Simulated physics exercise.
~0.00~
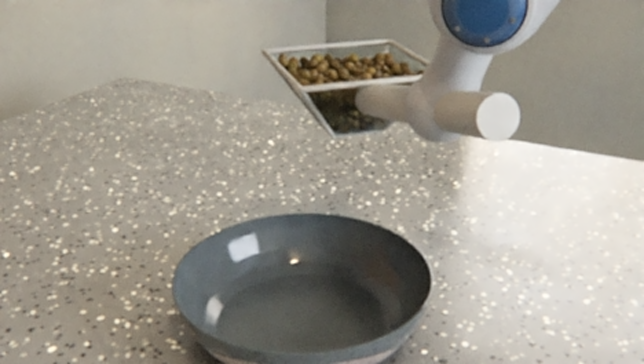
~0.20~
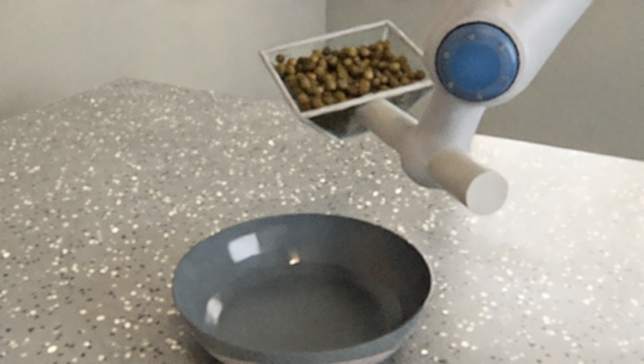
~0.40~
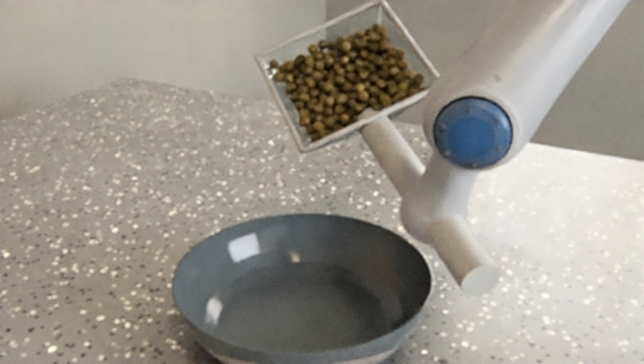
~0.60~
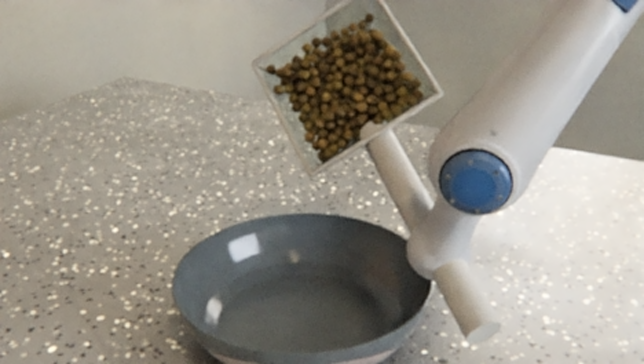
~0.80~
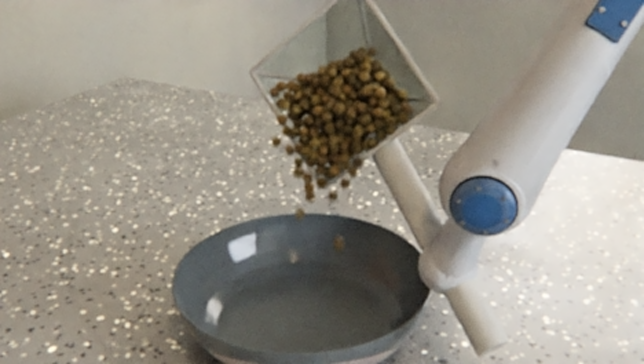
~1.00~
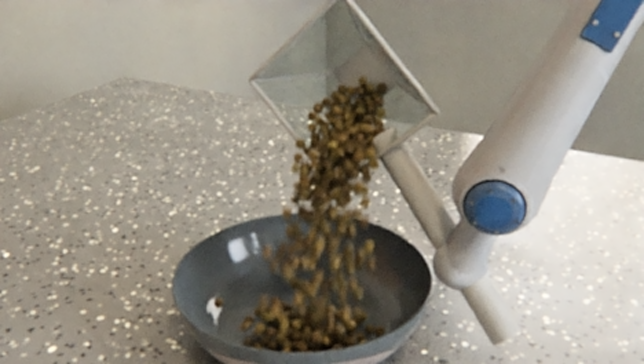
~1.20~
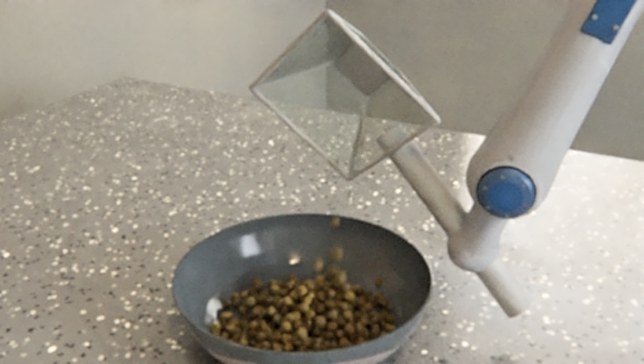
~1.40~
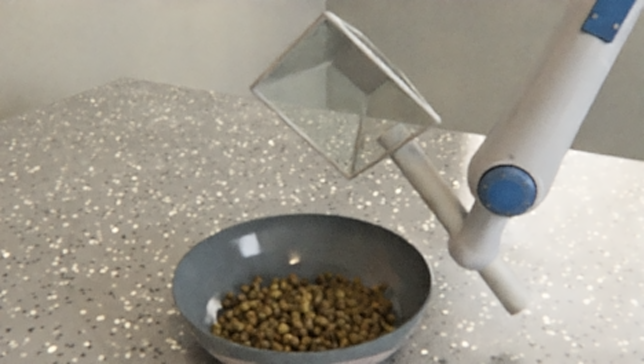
A pale speckled tabletop stands against plain greyish walls, seen from slightly above by a still camera. A dark grey bowl sits near the front, while a white robotic arm with a blue round joint reaches in from the upper right, holding a clear square scoop full of small brownish-green pieces. The arm tilts the scoop steadily towards the bowl, and the pieces bunch towards its lower edge. A few spill first, then the rest pour down in a thick stream. The scoop ends empty and steeply tipped, with the pieces heaped across the bottom of the bowl.
